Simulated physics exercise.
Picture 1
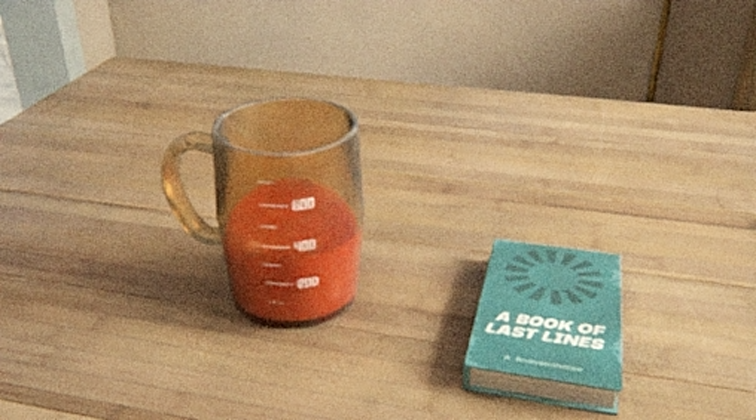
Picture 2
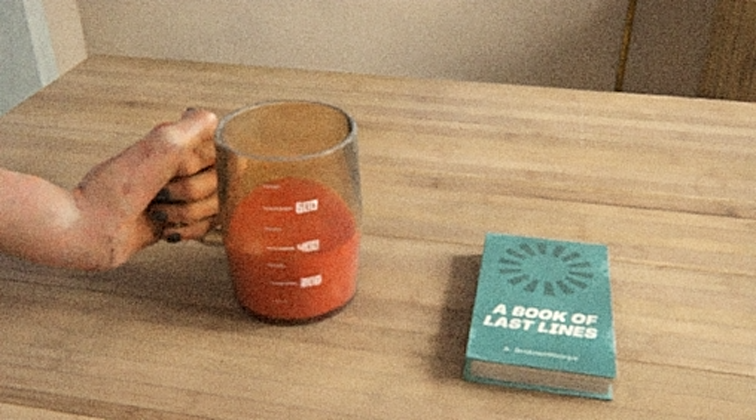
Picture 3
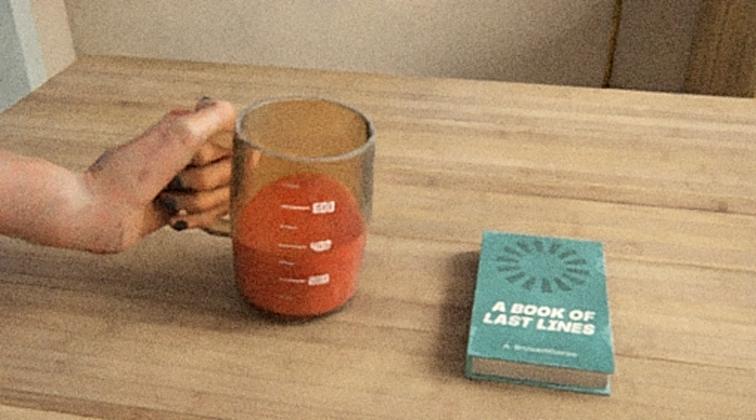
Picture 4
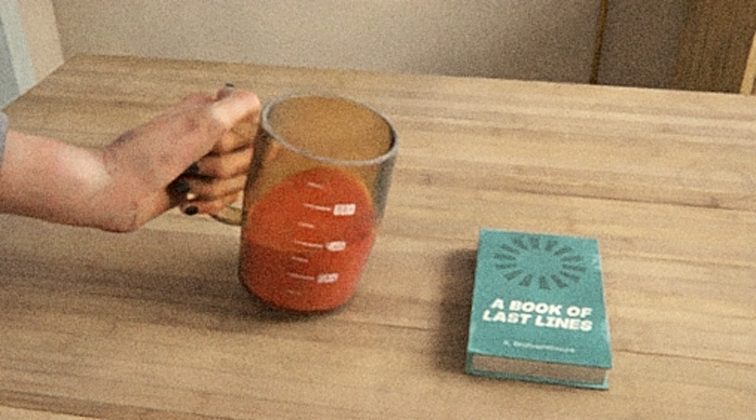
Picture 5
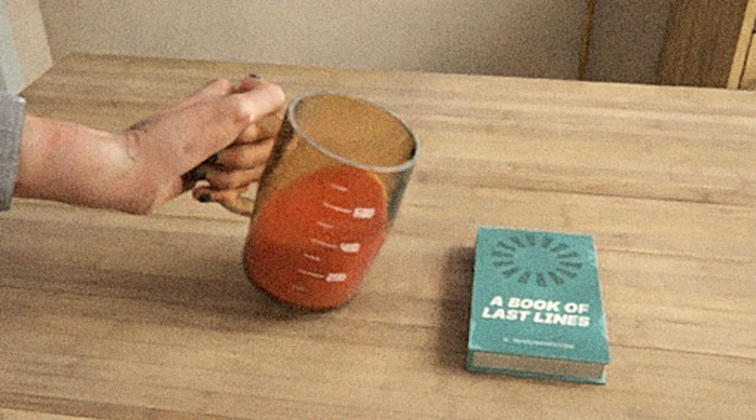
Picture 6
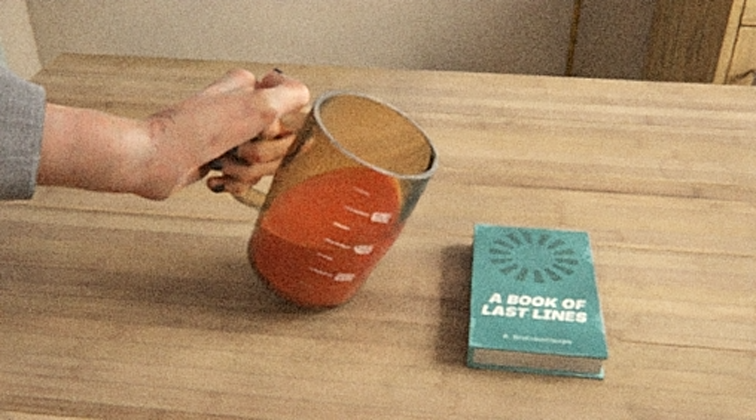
A hand grips the handle of a jug of red juice and tilts it rightwards.
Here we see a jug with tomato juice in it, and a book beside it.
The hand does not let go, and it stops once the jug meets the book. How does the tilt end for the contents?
It ends with some lost.
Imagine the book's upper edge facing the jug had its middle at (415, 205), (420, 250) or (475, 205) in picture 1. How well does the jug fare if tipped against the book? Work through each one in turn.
No loss, no loss, no loss.
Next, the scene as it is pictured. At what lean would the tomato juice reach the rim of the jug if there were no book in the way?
That comes at around 60°.
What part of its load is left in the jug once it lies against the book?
45 per cent, or close to it.
A moment on, the jug leans by about 50°; all is still inside.
Further on, the jug leans by about 65°; a puddle lies under it; about three quarters of the tomato juice is inside.
When it is over, the jug leans by about 75°, against the book; a puddle lies under it; about half of the tomato juice is inside.
